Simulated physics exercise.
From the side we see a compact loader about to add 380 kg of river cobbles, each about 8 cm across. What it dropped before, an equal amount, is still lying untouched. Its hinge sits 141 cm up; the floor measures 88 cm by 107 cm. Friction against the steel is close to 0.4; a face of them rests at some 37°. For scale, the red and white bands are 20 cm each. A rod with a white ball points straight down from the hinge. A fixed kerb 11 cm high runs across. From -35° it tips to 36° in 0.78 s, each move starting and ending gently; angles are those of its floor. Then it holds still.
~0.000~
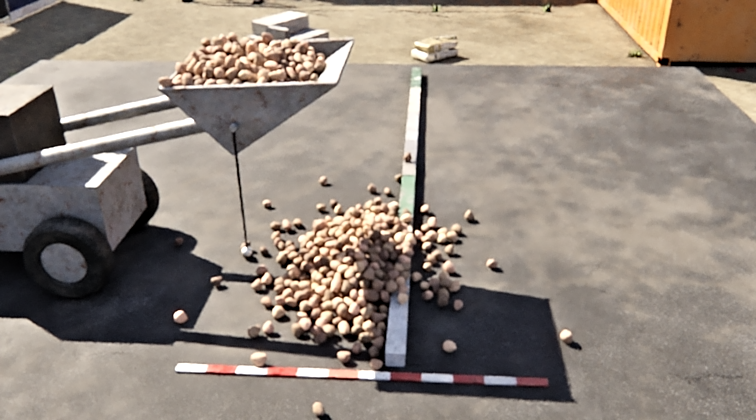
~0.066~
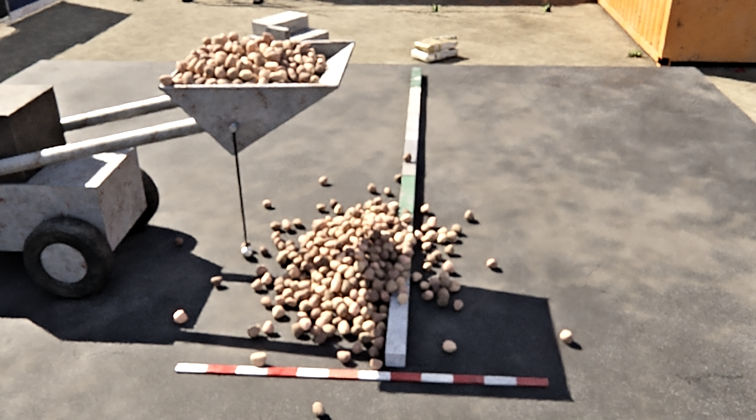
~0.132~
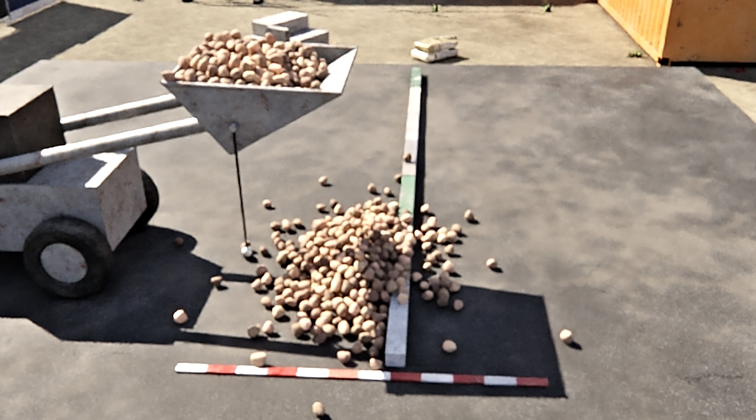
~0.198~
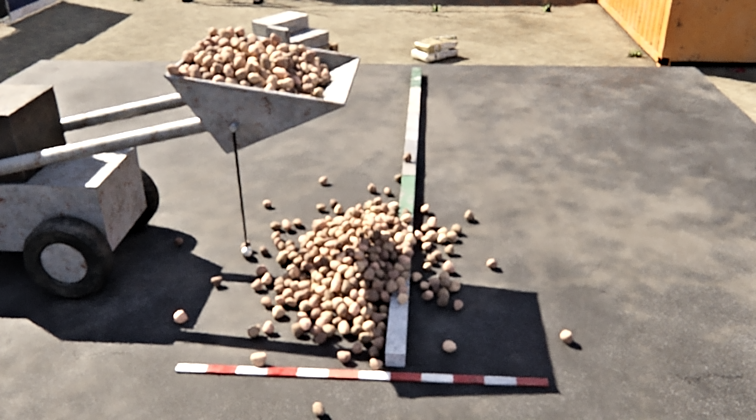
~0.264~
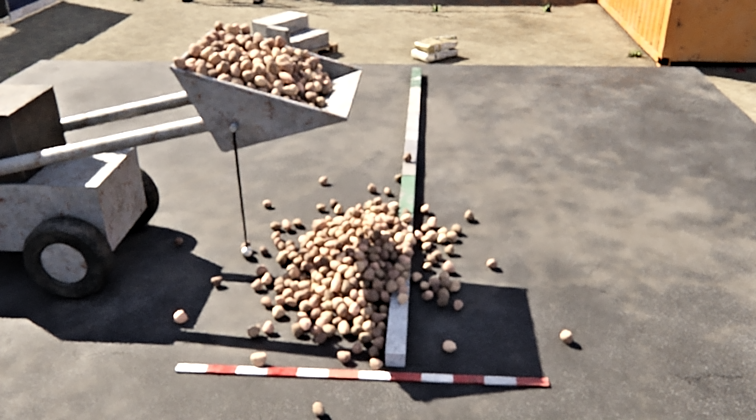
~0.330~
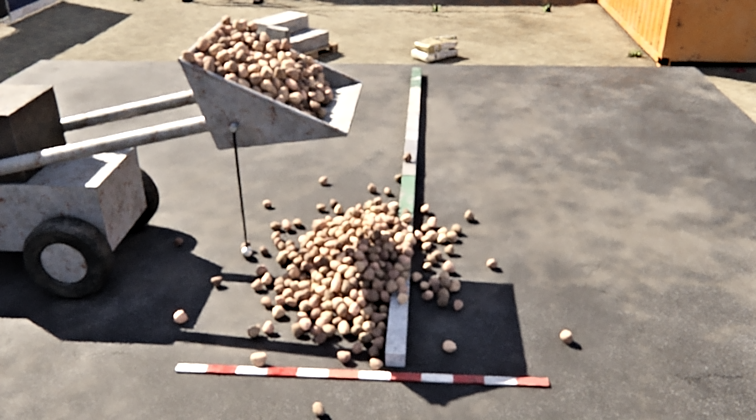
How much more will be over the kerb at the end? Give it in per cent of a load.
Close to 62 parts in a hundred.
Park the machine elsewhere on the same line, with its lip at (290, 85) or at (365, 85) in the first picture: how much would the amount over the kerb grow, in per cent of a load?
About 20 and 85 per cent.
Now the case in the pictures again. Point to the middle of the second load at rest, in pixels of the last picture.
Around (425, 255).
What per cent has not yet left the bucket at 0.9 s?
Roughly 80 per cent is still inside.
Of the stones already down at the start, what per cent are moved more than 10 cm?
Roughly 15 per cent of them.
After 0.6 s the floor is at 24°; in per cent of one load, 100 in the bucket, 94 on this side of the kerb, 6 over the kerb; the foremost stones are at (473, 262).
After 0.9 s the floor is at 36°; in per cent of one load, 78 in the bucket, 116 on this side of the kerb, 6 over the kerb; the foremost stones are at (473, 262).
After 1.2 s the floor is at 36°; in per cent of one load, 22 in the bucket, 158 on this side of the kerb, 20 over the kerb; the foremost stones are at (475, 263).
After 3.8 s the floor is at 36°; in per cent of one load, 0 in the bucket, 132 on this side of the kerb, 68 over the kerb; the foremost stones are at (630, 241). Net gain over the kerb, 62.
